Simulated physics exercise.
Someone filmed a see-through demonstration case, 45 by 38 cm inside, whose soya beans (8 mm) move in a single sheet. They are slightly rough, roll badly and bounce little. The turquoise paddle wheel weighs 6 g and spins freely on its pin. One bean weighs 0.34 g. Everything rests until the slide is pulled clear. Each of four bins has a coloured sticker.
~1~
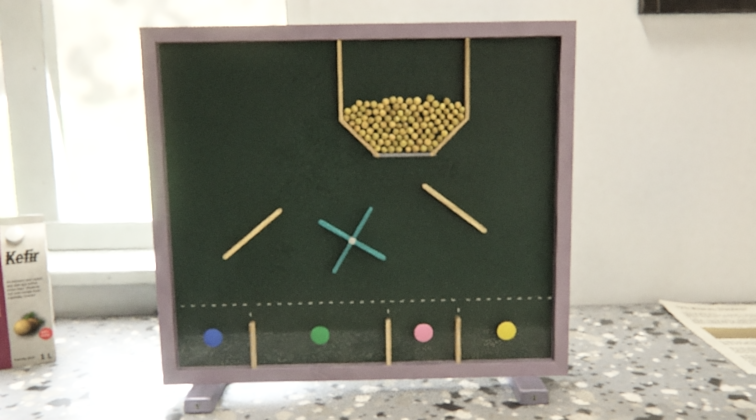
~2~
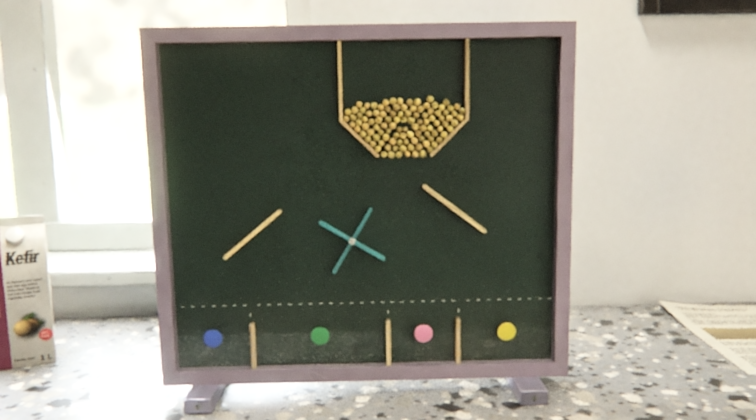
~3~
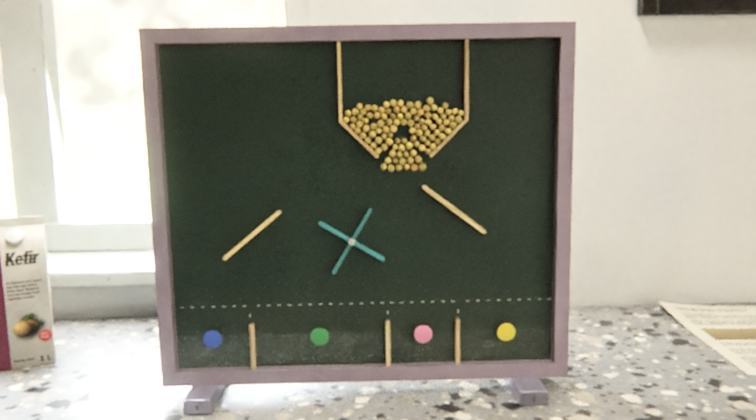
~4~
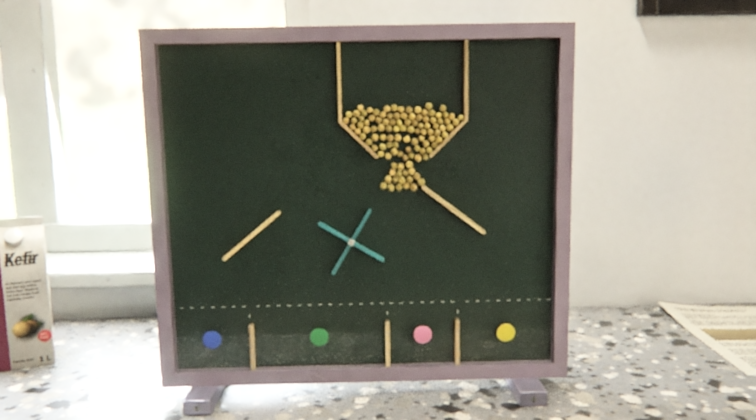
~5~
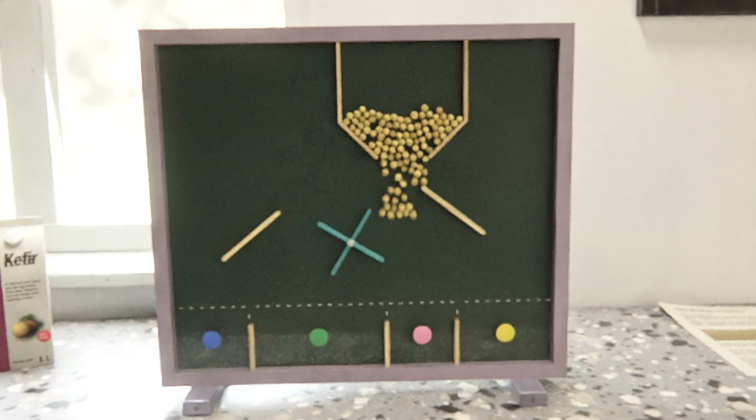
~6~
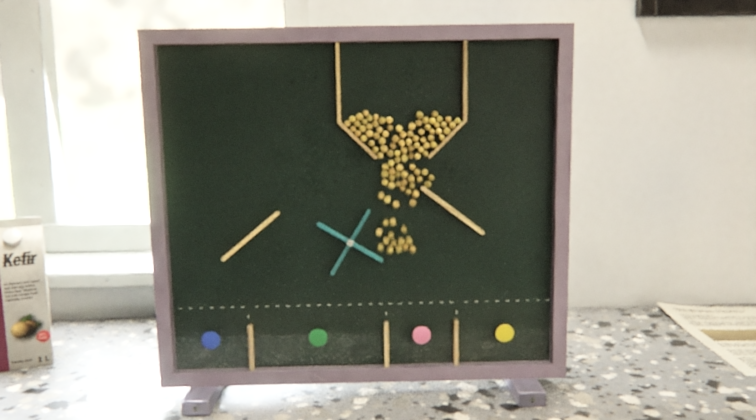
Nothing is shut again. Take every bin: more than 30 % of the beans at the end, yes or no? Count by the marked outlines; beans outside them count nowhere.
Pink bin: Yes; blue bin: No; green bin: No; yellow bin: No.
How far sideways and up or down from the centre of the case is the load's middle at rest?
Some 6 cm right and 16 cm below.
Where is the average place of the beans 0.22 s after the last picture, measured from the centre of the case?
About 6 cm right and 12 cm below.
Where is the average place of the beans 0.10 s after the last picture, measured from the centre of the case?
Some 5 cm right and 2 cm below.
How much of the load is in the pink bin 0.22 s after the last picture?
Some 60 per cent.
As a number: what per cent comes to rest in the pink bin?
Roughly 70 per cent.
Then, 0.10 s after the last picture, the beans' middle is 5 cm right of and 2 cm below the centre; pink 20 %, green 5 %.
Then, 0.22 s after the last picture, the beans' middle is 6 cm right of and 12 cm below the centre; pink 60 %, green 15 %.
Then, 0.45 s after the last picture, the beans' middle is 6 cm right of and 16 cm below the centre; pink 70 %, green 20 %, yellow 5 %.
All still 1.5 s after it, pink 70 %, blue 0 %, green 20 %, yellow 10 %.
